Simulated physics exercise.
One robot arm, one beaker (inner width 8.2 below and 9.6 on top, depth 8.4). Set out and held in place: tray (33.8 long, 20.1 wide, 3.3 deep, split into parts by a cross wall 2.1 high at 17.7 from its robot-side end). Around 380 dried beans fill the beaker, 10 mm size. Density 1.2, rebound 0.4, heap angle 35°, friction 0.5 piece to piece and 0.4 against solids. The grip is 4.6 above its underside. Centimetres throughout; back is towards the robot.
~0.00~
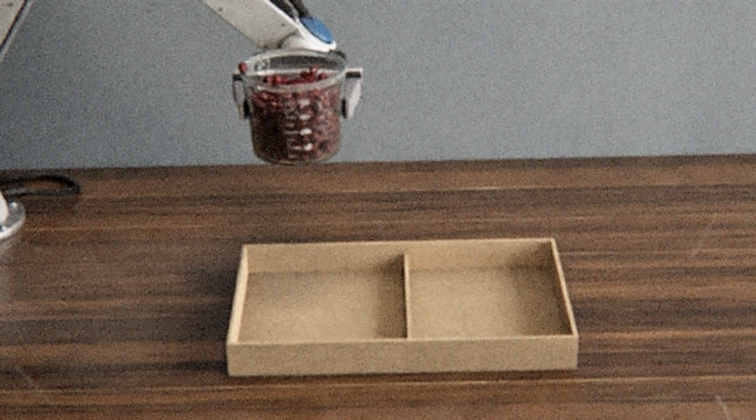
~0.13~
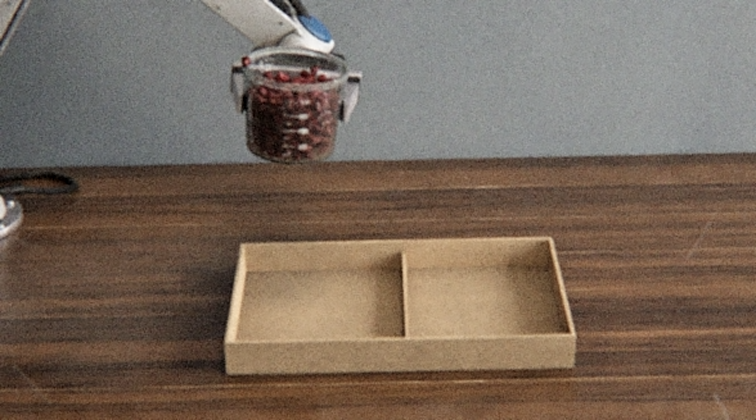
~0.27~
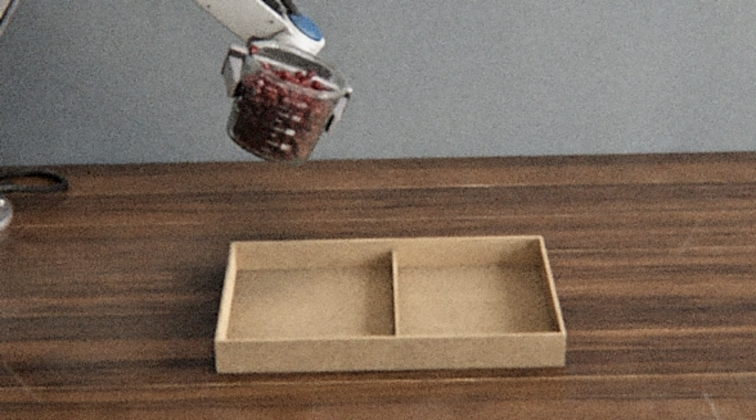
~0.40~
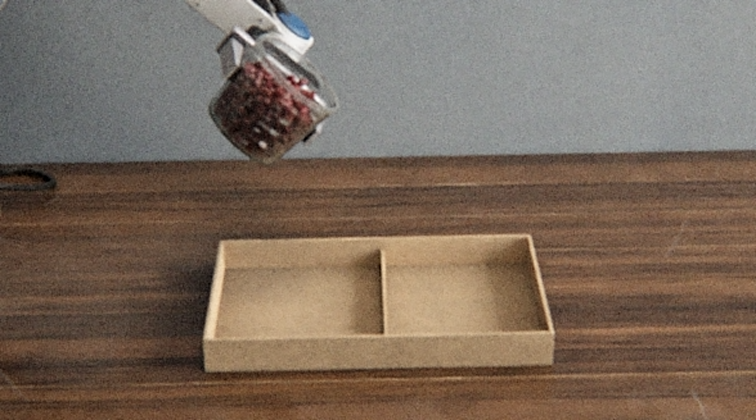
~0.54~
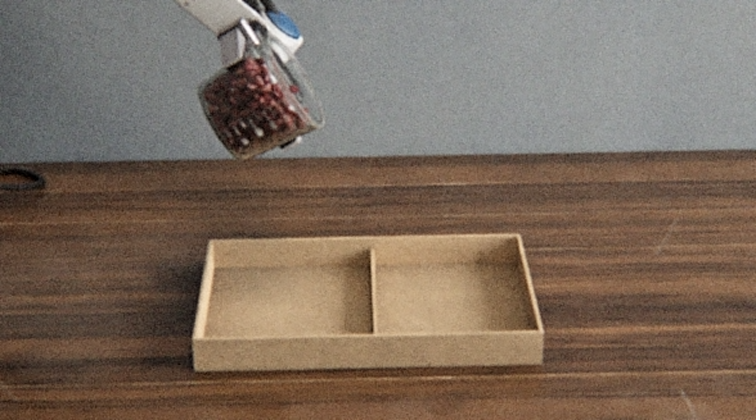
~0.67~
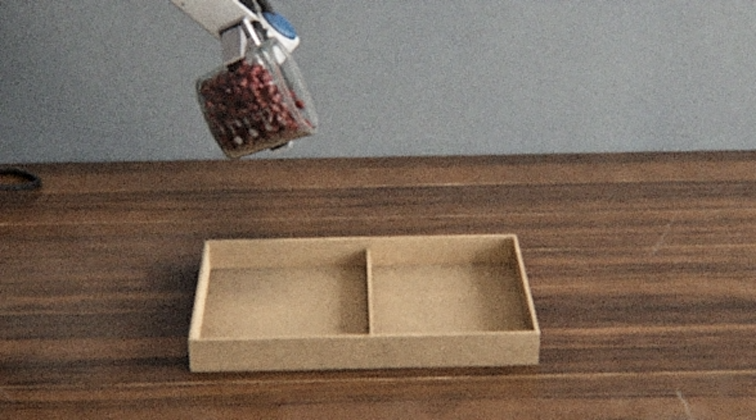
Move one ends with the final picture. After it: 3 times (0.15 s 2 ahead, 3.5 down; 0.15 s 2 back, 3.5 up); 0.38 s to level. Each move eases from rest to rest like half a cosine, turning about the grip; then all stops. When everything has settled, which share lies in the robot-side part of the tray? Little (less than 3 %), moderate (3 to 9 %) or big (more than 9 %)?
Share in the robot-side part of the tray: Little (less than 3 %).
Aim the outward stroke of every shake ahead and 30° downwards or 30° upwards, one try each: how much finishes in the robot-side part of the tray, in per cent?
Some 5 and 25 per cent.
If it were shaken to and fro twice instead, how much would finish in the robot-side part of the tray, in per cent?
It would be near 0 per cent.
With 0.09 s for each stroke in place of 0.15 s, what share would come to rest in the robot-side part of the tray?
It would be near 5 per cent.
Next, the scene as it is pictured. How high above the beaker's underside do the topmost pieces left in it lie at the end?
About 9.0 cm.
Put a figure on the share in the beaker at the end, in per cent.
About 100 per cent.
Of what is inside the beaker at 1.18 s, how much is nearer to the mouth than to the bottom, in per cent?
Some 40 per cent.
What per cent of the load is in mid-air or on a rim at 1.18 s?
About 0 per cent.
After 1.18 s, tilted 66° forward, highest piece 25 above the table; 373 in the beaker, 2 in the far-side part, 1 in the robot-side part, 1 in flight or on a rim.
After 1.69 s, tilted 50° forward, highest piece 27 above the table; 371 in the beaker, 3 in the robot-side part, 3 in the far-side part.
After 2.15 s, level, highest piece 29 above the table; 371 in the beaker, 3 in the robot-side part, 3 in the far-side part.
After 3.20 s, level, highest piece 29 above the table; 371 in the beaker, 3 in the robot-side part, 3 in the far-side part.
At rest, 371 in the beaker, 3 in the robot-side part, 3 in the far-side part. That is 1 % in the robot-side part of the tray.
